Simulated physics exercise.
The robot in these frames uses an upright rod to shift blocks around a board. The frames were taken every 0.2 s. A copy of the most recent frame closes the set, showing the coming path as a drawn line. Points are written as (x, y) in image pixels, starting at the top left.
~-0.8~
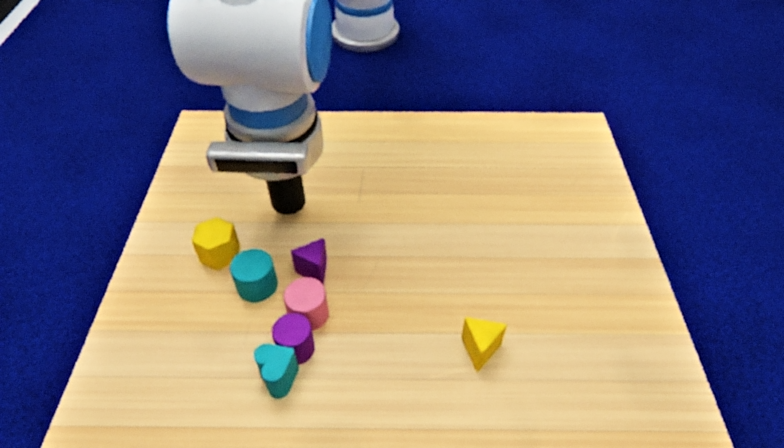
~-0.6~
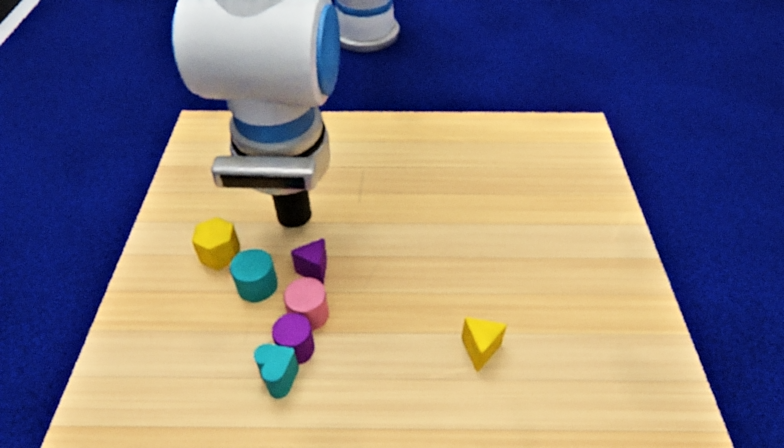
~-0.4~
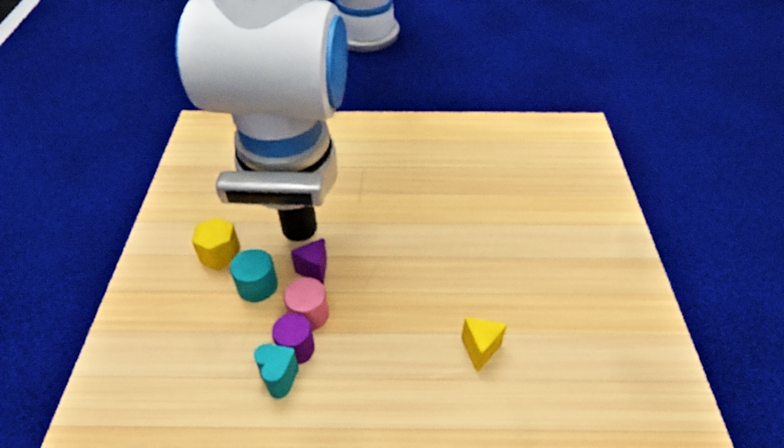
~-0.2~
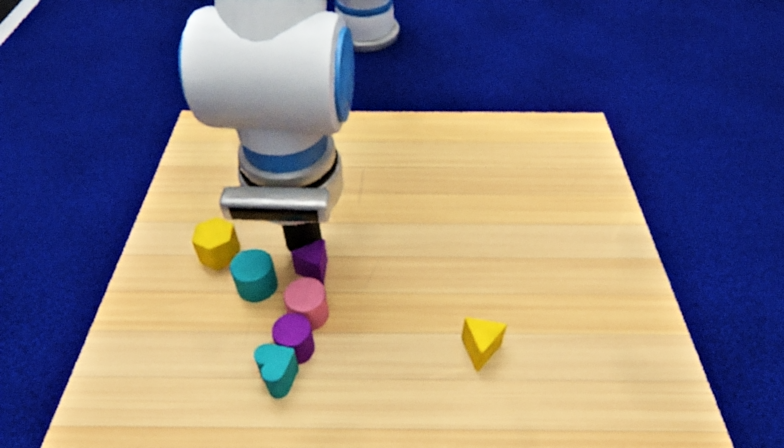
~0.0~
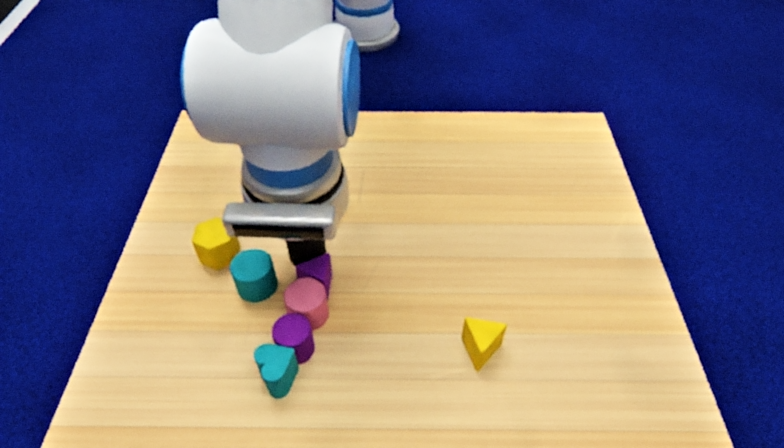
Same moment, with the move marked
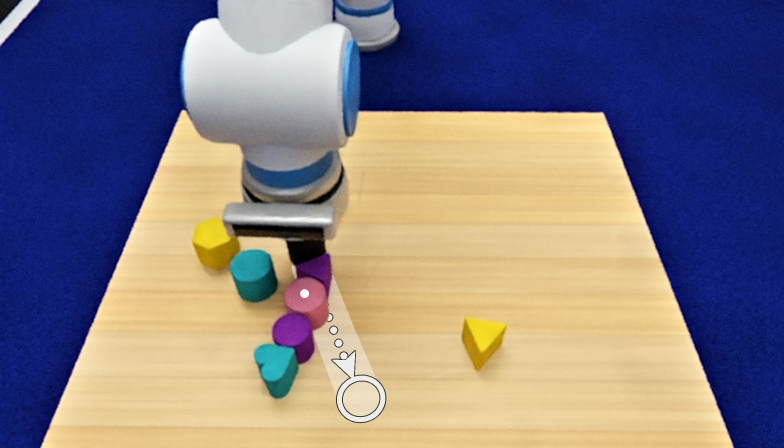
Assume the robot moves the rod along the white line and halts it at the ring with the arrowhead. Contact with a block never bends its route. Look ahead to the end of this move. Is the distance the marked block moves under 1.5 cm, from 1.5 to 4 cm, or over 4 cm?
It shifts over 4 cm.
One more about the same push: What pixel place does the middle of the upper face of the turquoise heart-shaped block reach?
About (253, 386).
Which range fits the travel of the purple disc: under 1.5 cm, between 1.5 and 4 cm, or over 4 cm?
The distance will be 1.5 to 4 cm.
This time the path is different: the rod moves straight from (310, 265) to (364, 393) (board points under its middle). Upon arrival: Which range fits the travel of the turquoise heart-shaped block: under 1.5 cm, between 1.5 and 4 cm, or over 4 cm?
Between 1.5 and 4 cm.
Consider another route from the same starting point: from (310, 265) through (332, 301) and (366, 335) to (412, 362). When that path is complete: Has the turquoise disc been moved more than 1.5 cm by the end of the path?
It seems not.
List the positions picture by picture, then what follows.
In the first frame, tip of the rod (289, 203), middles of tops, turquoise heart-shaped block (273, 360), purple disc (291, 329), pink disc (305, 294), purple three-sided block (311, 251).
In the second frame, rod (294, 215), nothing pushed.
In the third frame, rod (300, 229), nothing pushed.
In the fourth frame, rod (304, 242), nothing pushed.
In the fifth frame, rod (308, 255), turquoise heart-shaped block (273, 360), purple disc (291, 329), pink disc (305, 294), purple three-sided block (316, 266).
The line goes from (310, 265) to (361, 398); the dot is on the pink disc.
What follows on the original path. One third of the way, rod (323, 296); turquoise heart-shaped block (261, 377); purple disc (281, 345); pink disc (315, 320); purple three-sided block (350, 293), turned 40° anticlockwise.
Two thirds of the way, rod (340, 340); turquoise heart-shaped block (253, 386); purple disc (275, 355); pink disc (317, 367); purple three-sided block (363, 303), turned 85° anticlockwise.
At the end, rod (360, 390); turquoise heart-shaped block (253, 386); purple disc (275, 355); pink disc (313, 392); purple three-sided block (363, 303), turned 85° anticlockwise.
